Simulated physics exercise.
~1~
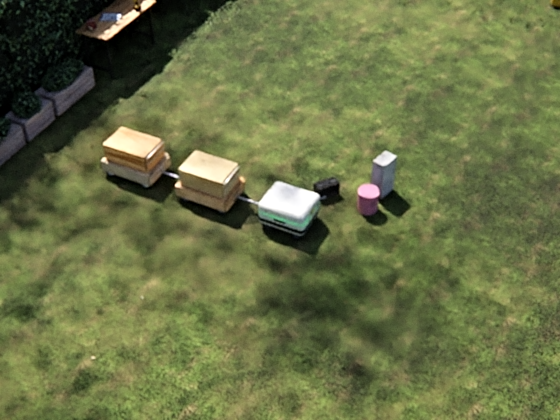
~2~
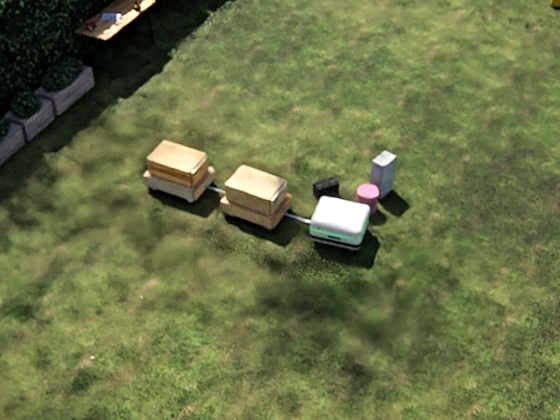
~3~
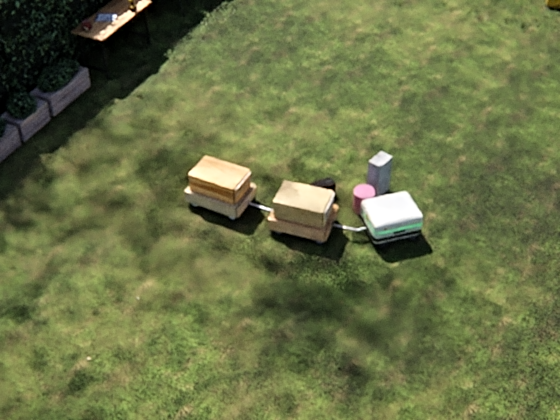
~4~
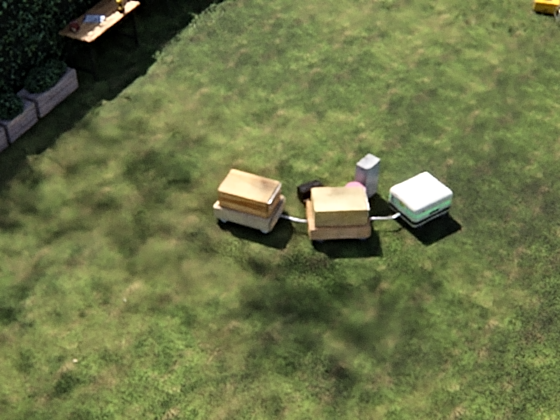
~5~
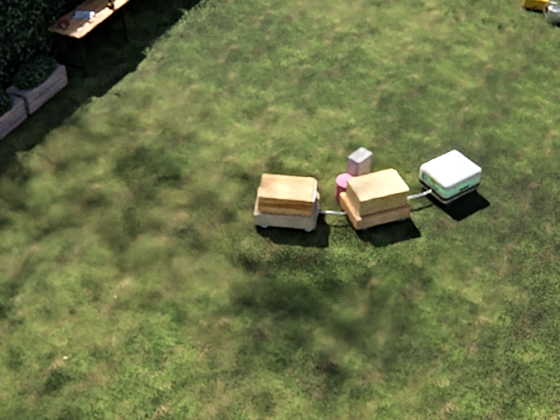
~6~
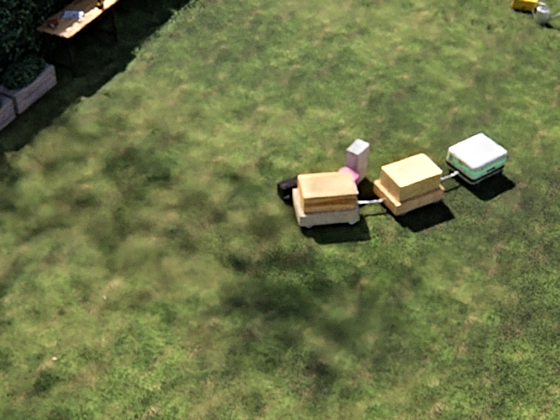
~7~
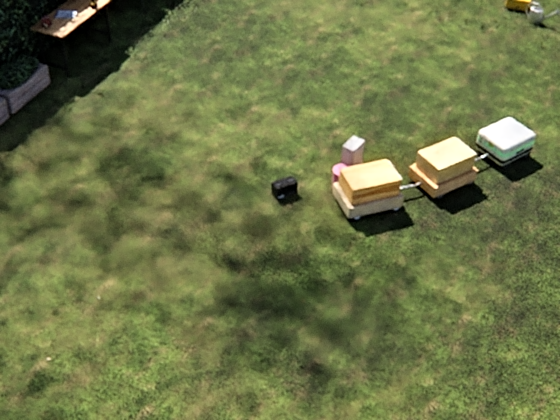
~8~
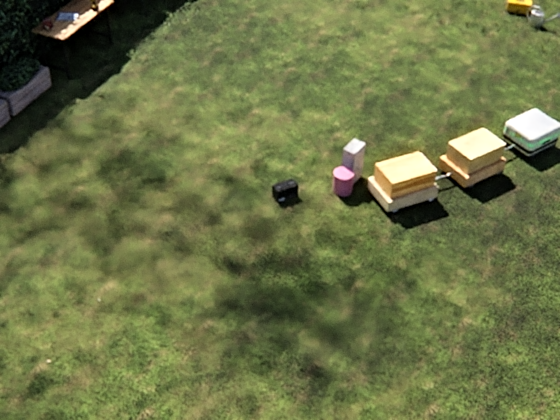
On a sunlit lawn, a tug towing two carts passes a black box, pink pail and white box, curving away upper right.
